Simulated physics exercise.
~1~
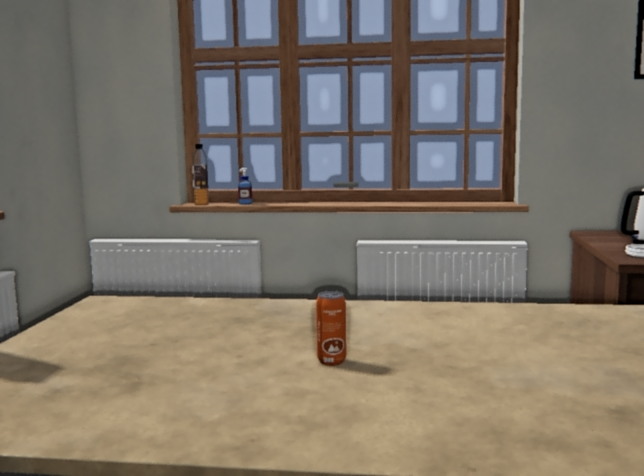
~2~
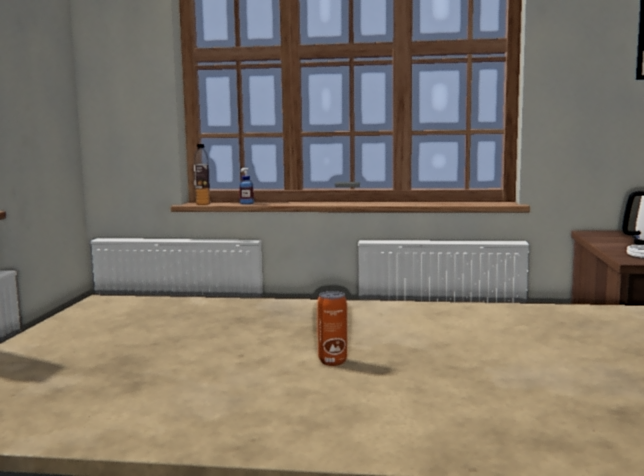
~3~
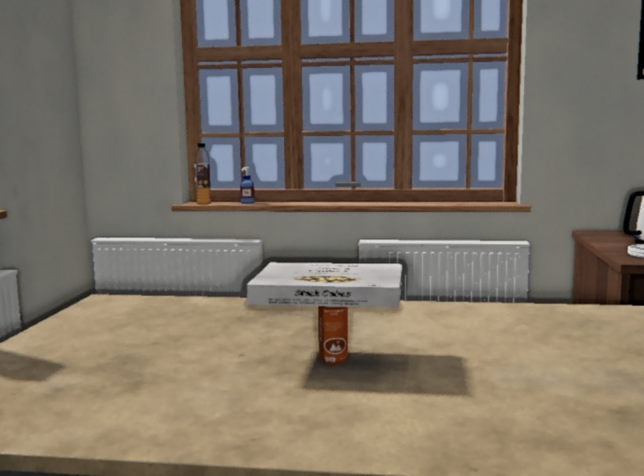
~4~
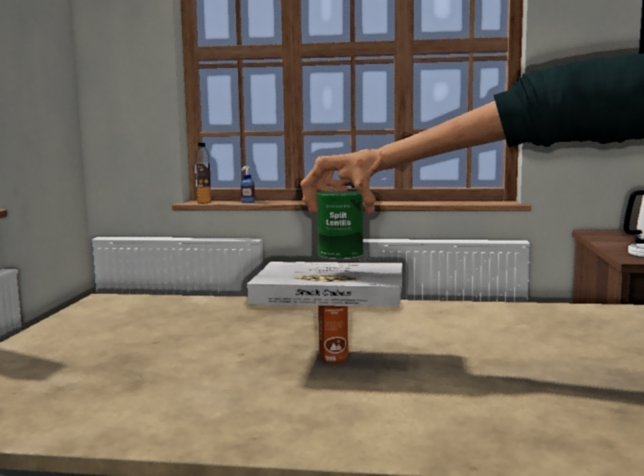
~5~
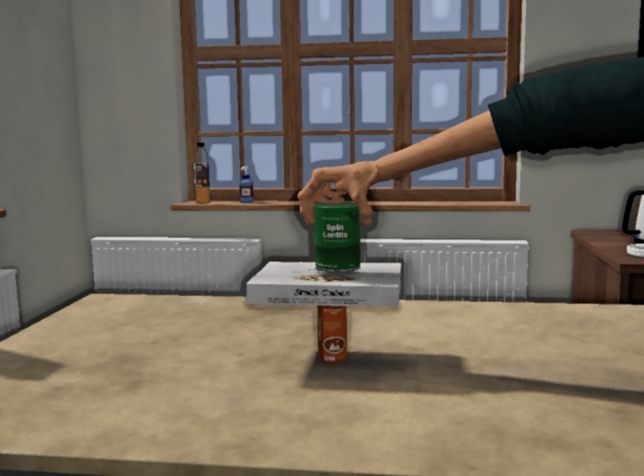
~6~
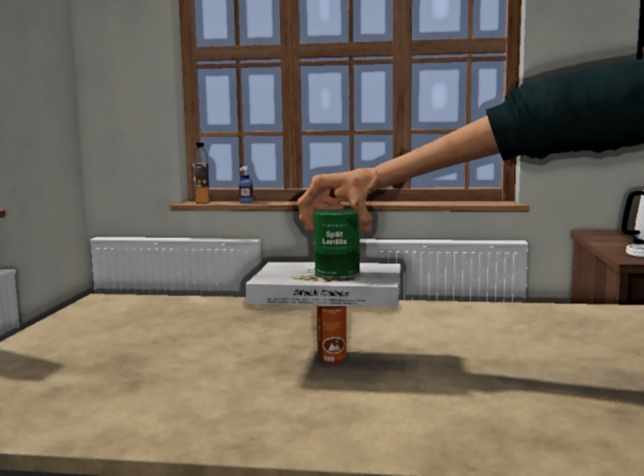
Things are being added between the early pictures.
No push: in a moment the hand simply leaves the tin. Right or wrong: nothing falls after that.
Right.
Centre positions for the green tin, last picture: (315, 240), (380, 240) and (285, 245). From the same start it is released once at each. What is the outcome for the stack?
First, it stays up; second, it loses its balance; third, it loses its balance.
Then, 0.20 s past the last view, nothing moves.
Then, 0.50 s past the last view, green tin resting near (337, 243).
Finally, all 3 still in place. Final places as the last picture's camera would see them, green tin near (337, 243). The stack holds.
